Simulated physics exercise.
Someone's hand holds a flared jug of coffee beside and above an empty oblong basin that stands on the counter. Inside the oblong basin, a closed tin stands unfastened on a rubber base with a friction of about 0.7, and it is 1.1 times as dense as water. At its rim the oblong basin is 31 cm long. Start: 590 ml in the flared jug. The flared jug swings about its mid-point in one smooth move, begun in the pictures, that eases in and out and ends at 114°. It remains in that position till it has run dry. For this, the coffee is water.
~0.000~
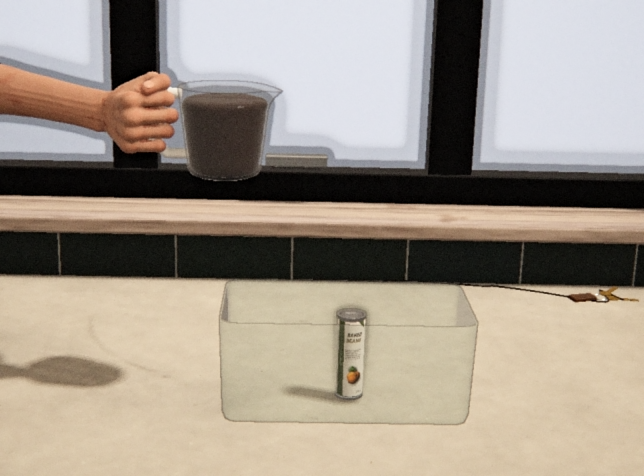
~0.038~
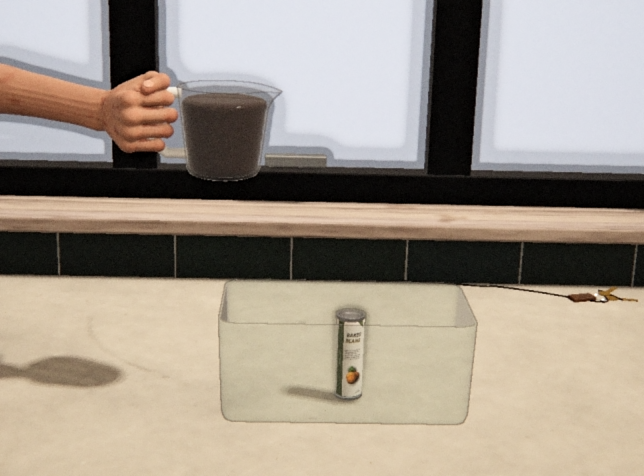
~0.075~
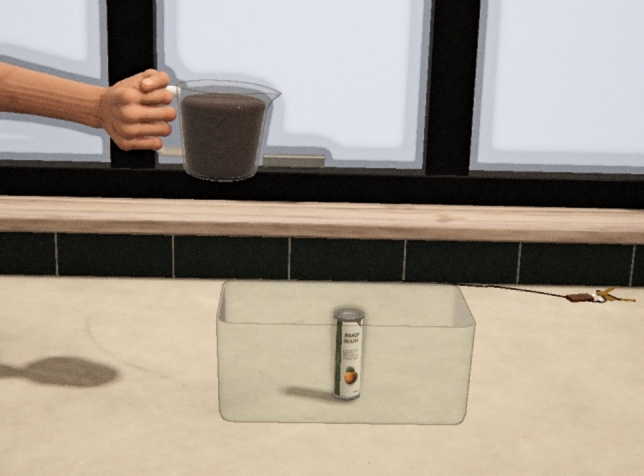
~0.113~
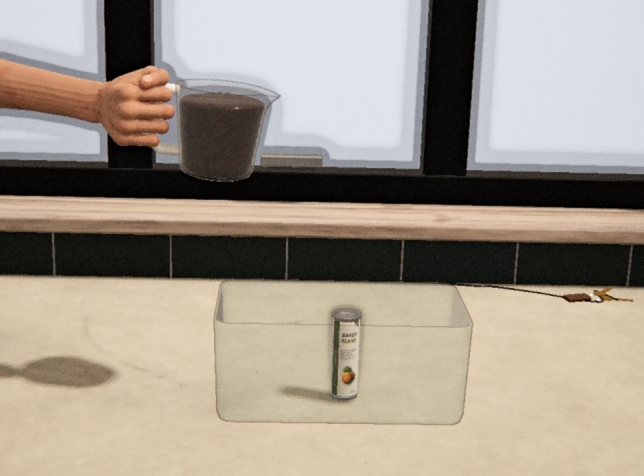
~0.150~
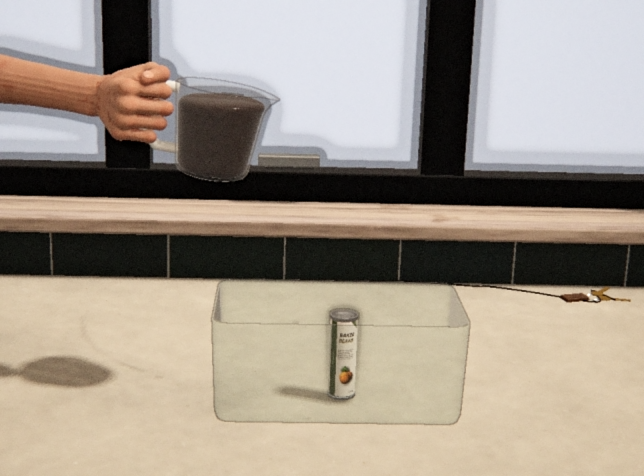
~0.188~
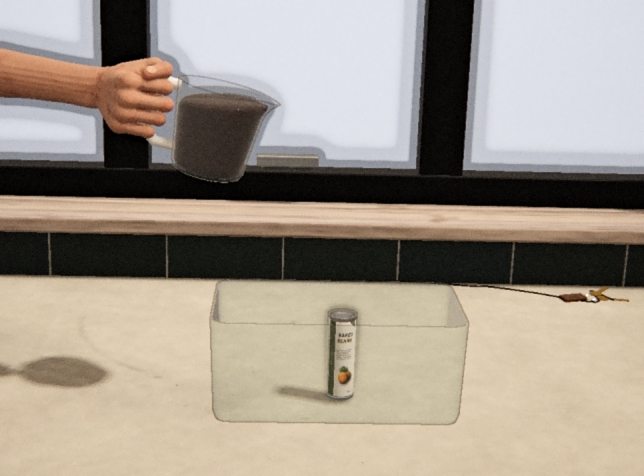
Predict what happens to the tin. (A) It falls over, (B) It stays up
A, it falls over.
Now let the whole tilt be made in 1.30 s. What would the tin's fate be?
Outcome - the tin remains standing.
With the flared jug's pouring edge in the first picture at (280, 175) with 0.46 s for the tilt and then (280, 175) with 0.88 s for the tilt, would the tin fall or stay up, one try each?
Try 1: Still standing; try 2: Still standing.
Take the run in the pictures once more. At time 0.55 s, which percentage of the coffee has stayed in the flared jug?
About 64 per cent.
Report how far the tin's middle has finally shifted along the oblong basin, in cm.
Looks like roughly 8.5 cm in total.
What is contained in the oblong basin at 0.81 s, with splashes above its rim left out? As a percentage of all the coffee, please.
Roughly 66 per cent.
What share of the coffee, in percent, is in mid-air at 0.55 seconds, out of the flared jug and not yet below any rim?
Roughly 32 percent.
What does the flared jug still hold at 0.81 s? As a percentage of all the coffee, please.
Near 8 percent, more or less.
After 0.55 s the tilt is 78° and 64 per cent is still to pour; the tin stands where it began.
After 0.81 s the tilt is 112° and 8 per cent is still to pour; the tin stands where it began.
After 1.08 s the tilt is 114° and 0 per cent is still to pour; the tin lies on its side.
After 1.38 s the tilt is 114° and 0 per cent is still to pour; the tin lies on its side.
In the end the tin lies on its side.
